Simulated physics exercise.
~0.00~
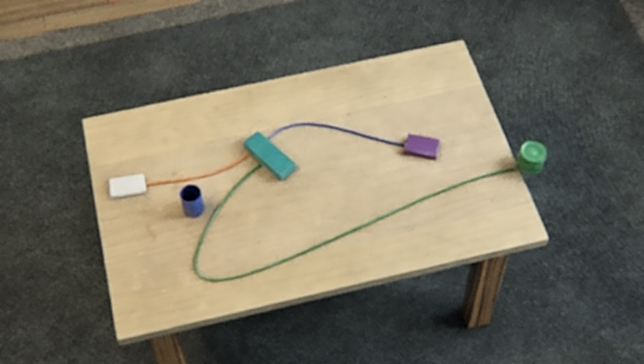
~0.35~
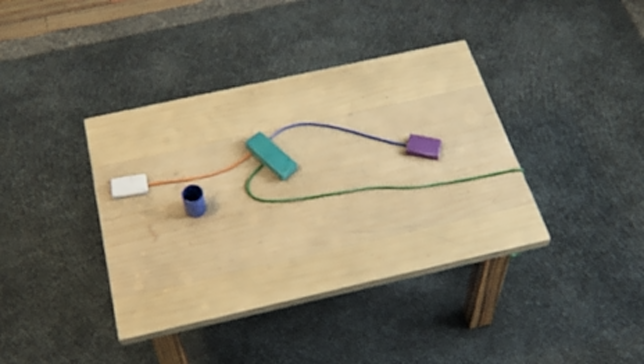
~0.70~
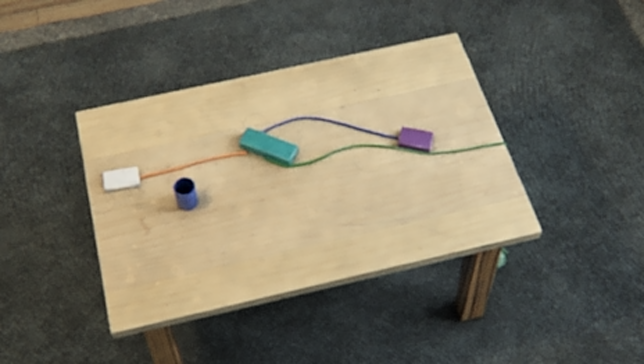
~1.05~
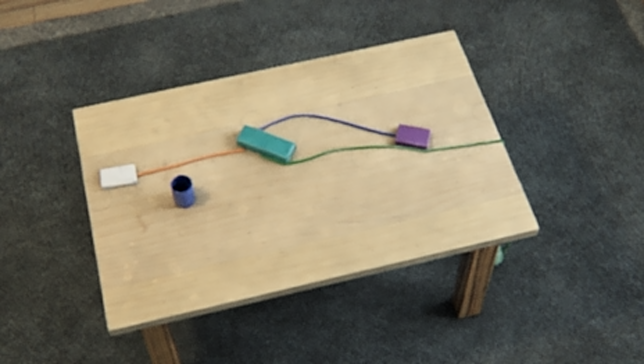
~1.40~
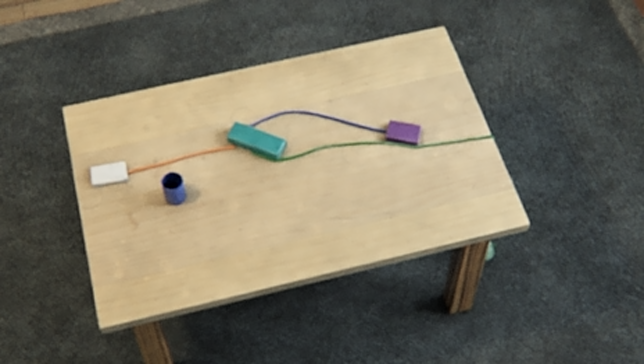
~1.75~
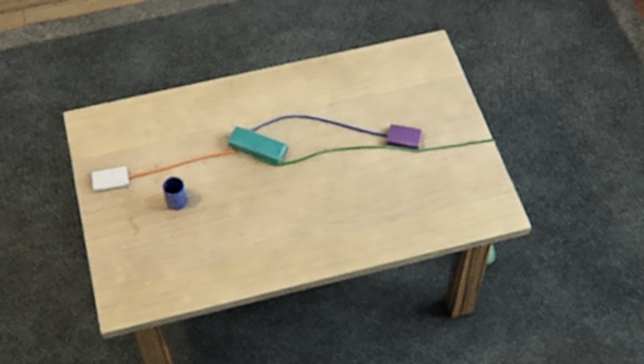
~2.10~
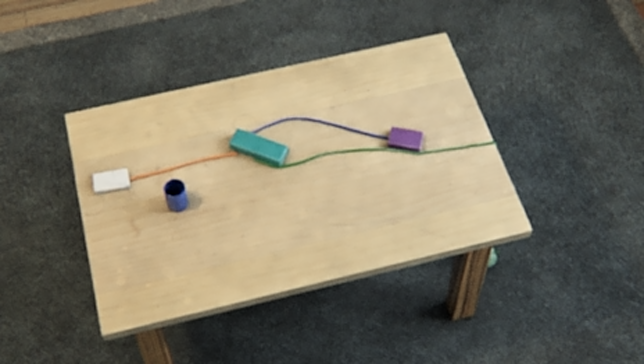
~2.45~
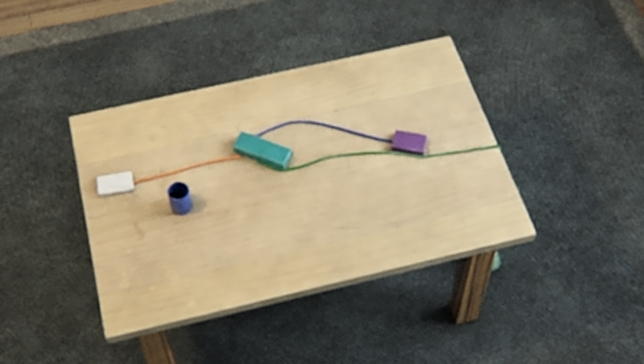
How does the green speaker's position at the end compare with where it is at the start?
At the start the green speaker sits at the right edge of the tabletop, and at the end it is over the side, below the table's right edge and mostly hidden near the leg.
A pale wooden table stands on a dark grey carpet, seen from above at an angle by a slightly swaying camera. A teal power strip lies near the middle, joined by cables to a white reader on the left, a purple charger on the right and a green speaker at the right edge, with a blue mug near the reader. The speaker drops off the side, pulling the long loop of green cable rightward across the tabletop. The cable draws nearly straight and the strip swivels slightly. The speaker ends below the edge, barely visible beside the table leg, while everything else stays put.
